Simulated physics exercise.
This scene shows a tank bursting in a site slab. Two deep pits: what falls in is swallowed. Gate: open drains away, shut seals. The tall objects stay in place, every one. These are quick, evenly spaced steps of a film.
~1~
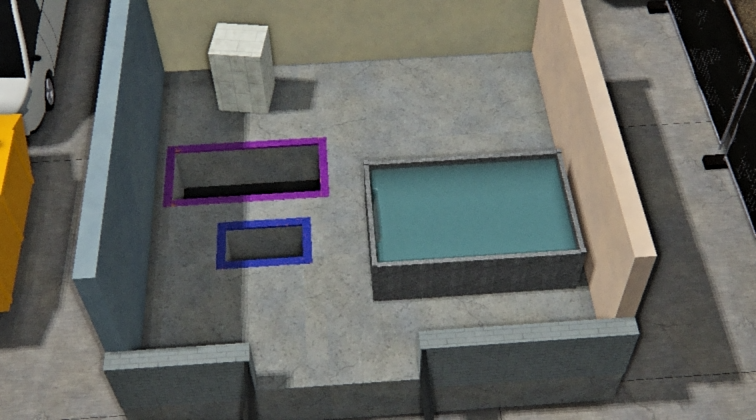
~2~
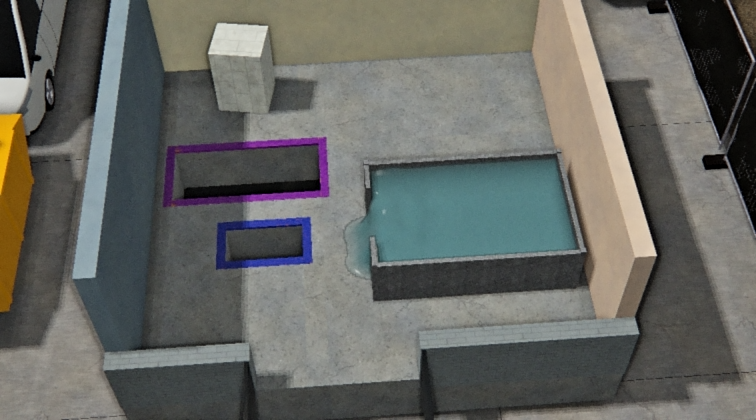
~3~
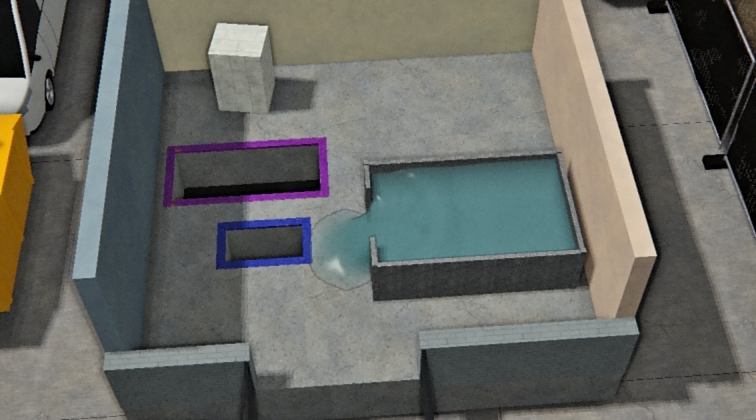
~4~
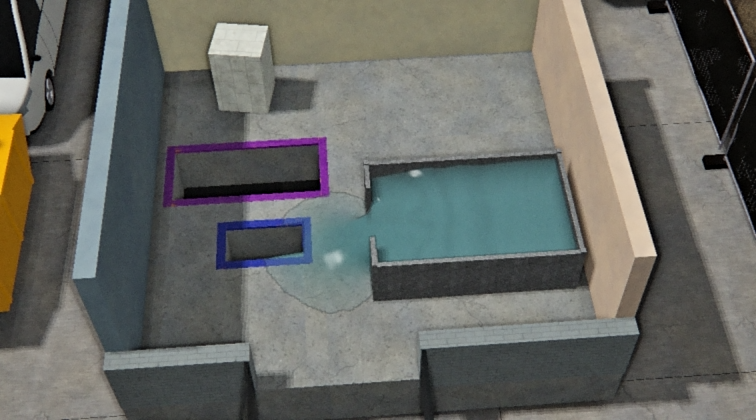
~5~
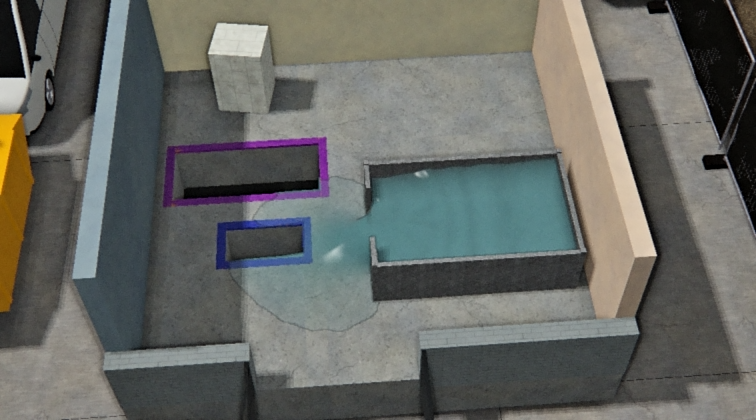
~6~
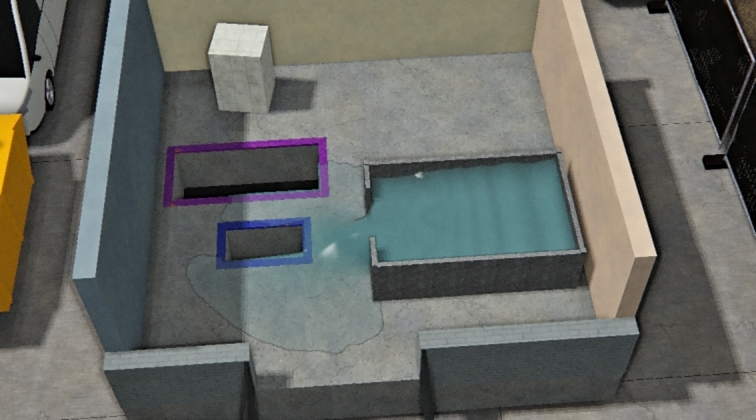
An open tank bursts at its left side and water spreads leftward across the slab.
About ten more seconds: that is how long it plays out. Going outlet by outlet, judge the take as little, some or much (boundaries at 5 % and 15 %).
My judgement: The gate ends up with some, the purple pit ends up with much, the blue pit ends up with much.
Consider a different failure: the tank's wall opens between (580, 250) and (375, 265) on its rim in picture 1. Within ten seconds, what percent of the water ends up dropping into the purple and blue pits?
The purple pit gets 10 per cent and the blue pit 4 per cent.
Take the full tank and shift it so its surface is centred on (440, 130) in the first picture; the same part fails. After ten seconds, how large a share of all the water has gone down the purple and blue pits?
So purple takes 70 % and blue takes 4 %.
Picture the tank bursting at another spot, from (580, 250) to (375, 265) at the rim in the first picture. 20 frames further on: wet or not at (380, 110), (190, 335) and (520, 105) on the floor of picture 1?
Note, points one to three: Unreached / reached and soaked / reached and soaked.
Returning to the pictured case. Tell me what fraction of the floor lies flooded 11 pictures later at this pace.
That works out at 25 %.
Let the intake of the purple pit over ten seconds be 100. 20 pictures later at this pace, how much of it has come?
My estimate is close to 35 per cent.
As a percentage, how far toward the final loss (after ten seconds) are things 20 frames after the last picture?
Near 45 %.
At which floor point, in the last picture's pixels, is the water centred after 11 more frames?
I'd place it roughly at (409, 253).
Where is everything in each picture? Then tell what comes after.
The first picture shows the open tank at (470, 210) is whole and still.
In the second picture, the front is at (358, 223), out from the gap at (373, 238).
In the third picture, water pours out at (373, 238) and has run to (315, 236).
In the fourth picture, the front is at (271, 264), out from the gap at (373, 239).
In the fifth picture, the front is at (235, 267), out from the gap at (373, 237).
In the sixth picture, the front is at (194, 273), out from the gap at (373, 237).
A moment on, water covers 25 % of the floor; the gate 0 %, the purple pit 2 %, the blue pit 8 %.
Next, water covers 25 % of the floor; the gate 1 %, the purple pit 5 %, the blue pit 13 %.
Then, water covers 30 % of the floor; the gate 2 %, the purple pit 9 %, the blue pit 19 %.
Later, water covers 35 % of the floor; the gate 4 %, the purple pit 17 %, the blue pit 27 %.
In the end, water covers 40 % of the floor; the gate 7 %, the purple pit 26 %, the blue pit 34 %.
